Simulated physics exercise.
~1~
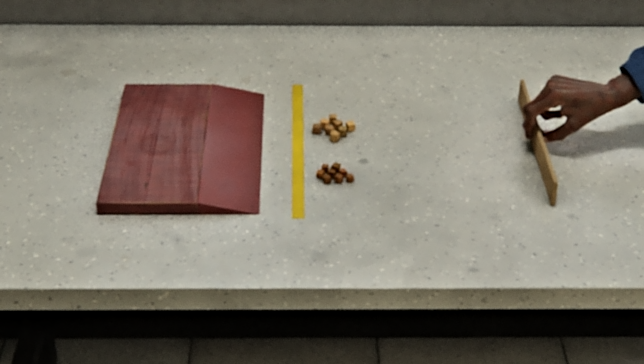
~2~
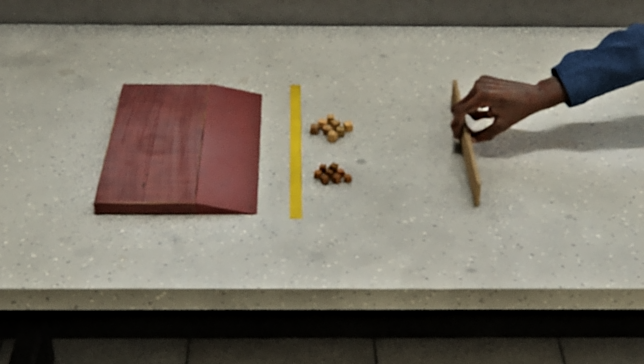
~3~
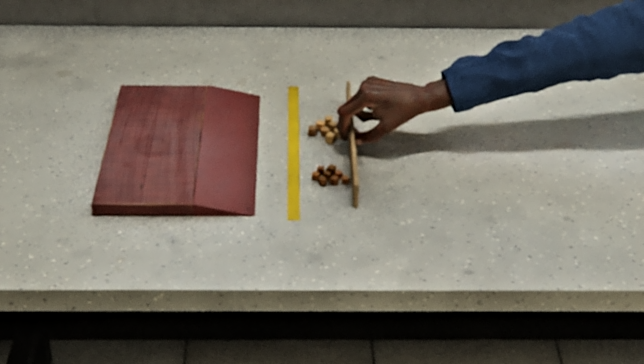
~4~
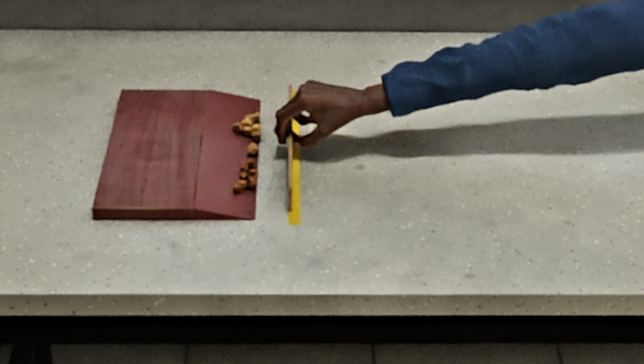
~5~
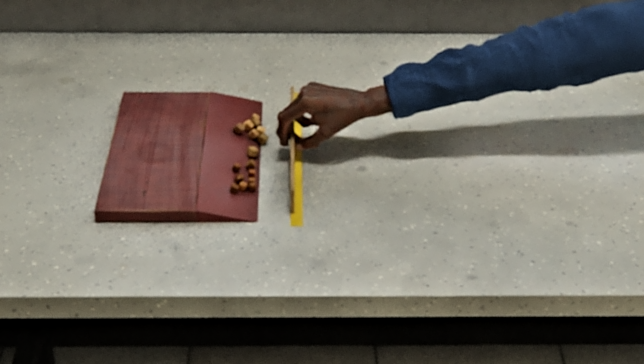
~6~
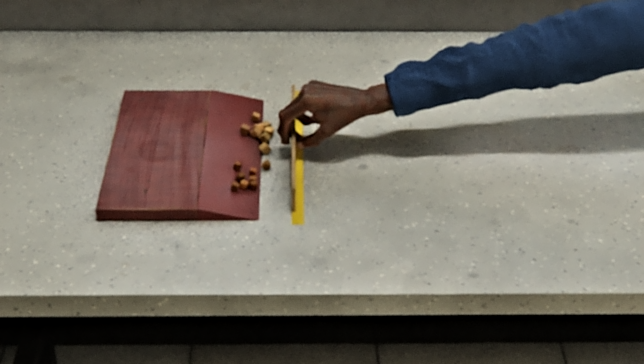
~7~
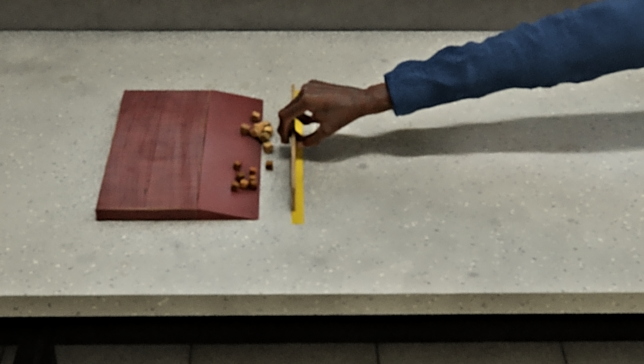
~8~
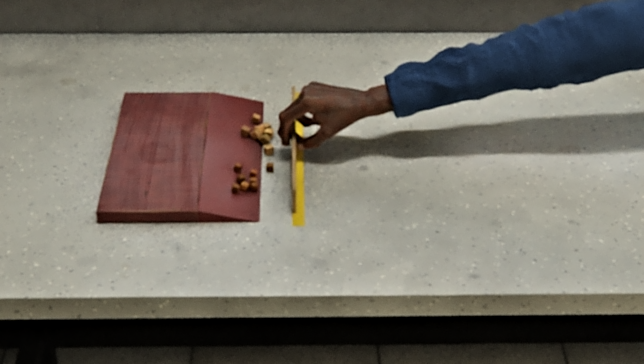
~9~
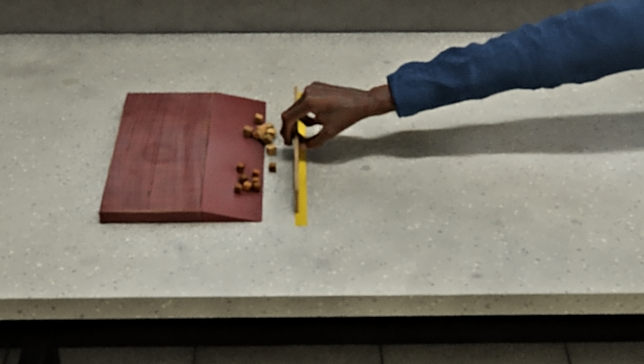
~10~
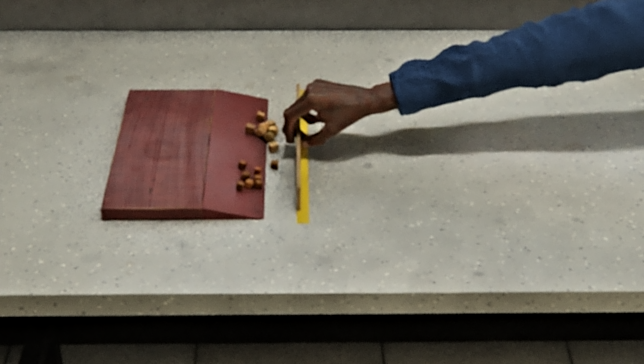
At the start, a hand in a blue sleeve holds a thin piece of card upright on a pale table, to the right of two small handfuls of brown pieces, a strip of yellow tape and a dark red ramp. The hand sweeps the card left until it meets the pieces and drives them across the tape. The card stops at the tape, while the pieces run on to the ramp's sloping edge. A few from the far handful then slip back down. At the end, most of the near handful rests on the slope, while much of the far one sits at its foot.
